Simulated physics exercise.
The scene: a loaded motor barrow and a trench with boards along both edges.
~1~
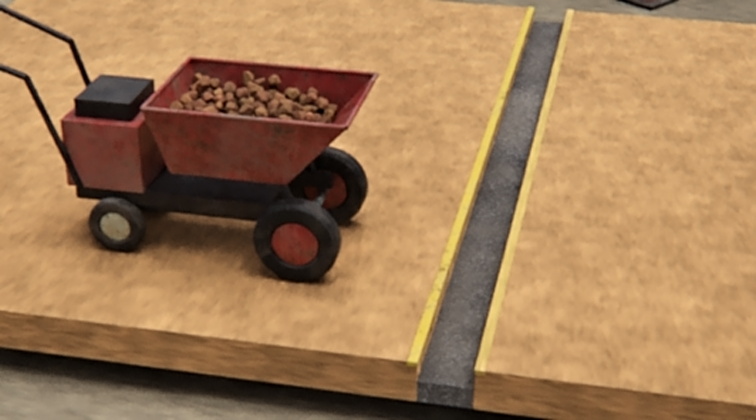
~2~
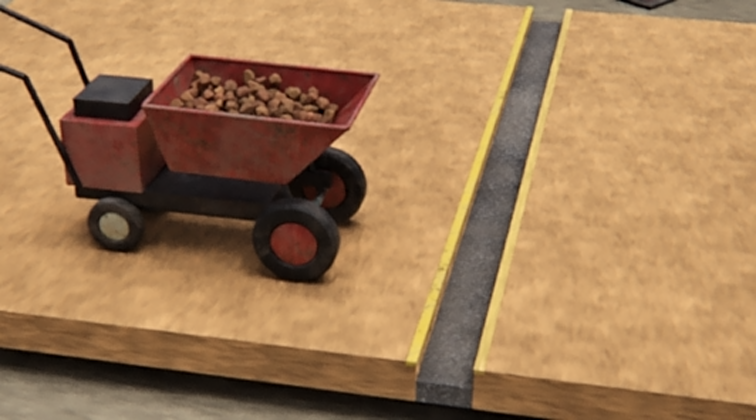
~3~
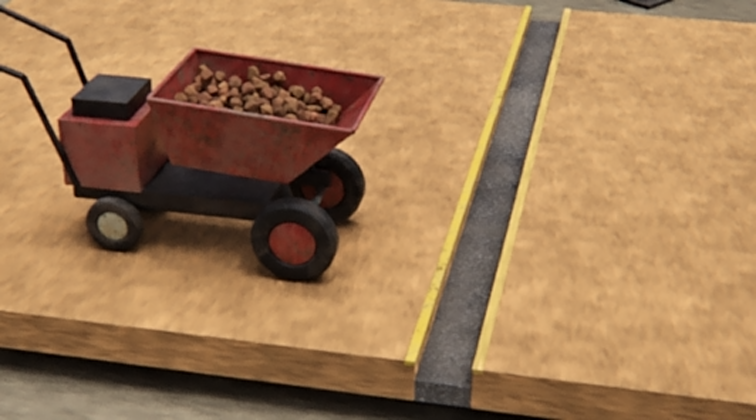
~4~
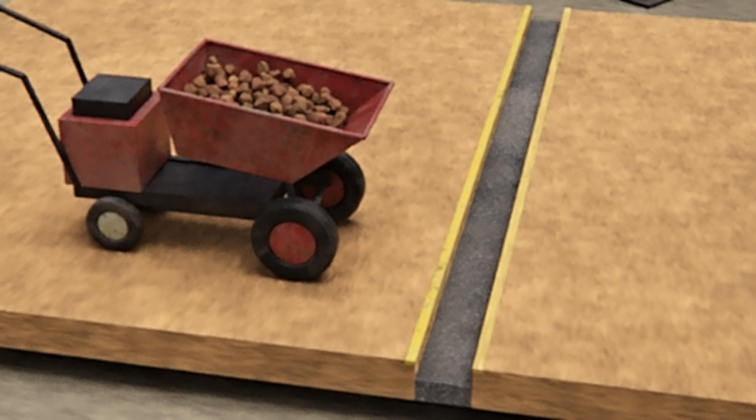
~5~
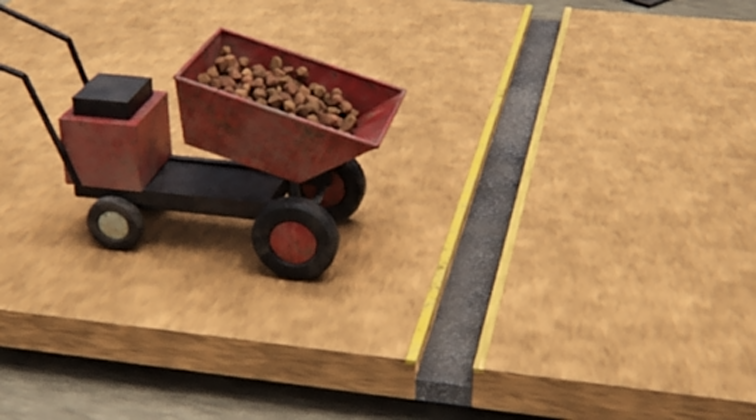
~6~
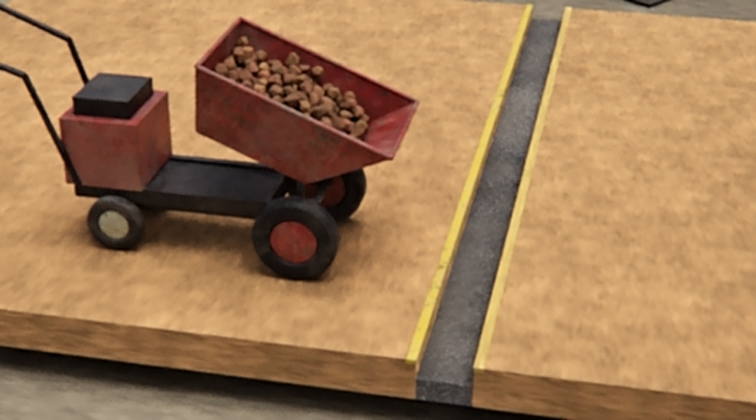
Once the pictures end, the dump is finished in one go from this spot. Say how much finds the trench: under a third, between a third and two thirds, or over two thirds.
Between the edges lies between a third and two thirds of the load.
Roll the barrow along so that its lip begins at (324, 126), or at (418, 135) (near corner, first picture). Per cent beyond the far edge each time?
Roughly 20 per cent, and 70 per cent.
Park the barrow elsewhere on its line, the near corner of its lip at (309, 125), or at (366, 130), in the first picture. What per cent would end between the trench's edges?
About 40 and 30 per cent.
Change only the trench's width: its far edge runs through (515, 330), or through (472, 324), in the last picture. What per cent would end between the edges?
Near 60 % and 30 %.
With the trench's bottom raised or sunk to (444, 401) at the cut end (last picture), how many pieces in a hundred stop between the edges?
Roughly 60 in a hundred.
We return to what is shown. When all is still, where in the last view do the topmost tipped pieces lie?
At about (472, 243).
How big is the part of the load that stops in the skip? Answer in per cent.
It comes to 30 per cent or so.
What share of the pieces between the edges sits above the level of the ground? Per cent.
Roughly 35 in a hundred.
Just after the last frame, skip tipped steeply; every one in the skip.
A moment on, skip tipped right over; roughly two thirds in the skip; just a few short of the trench; roughly a third in or heaped over the trench; just a few beyond it; just a few falling.
Further on, skip tipped right over; roughly a third in the skip; roughly half in or heaped over the trench; roughly a quarter beyond it.
When it is over, skip tipped right over; roughly a third in the skip; just a few short of the trench; roughly half in or heaped over the trench; roughly a quarter beyond it.
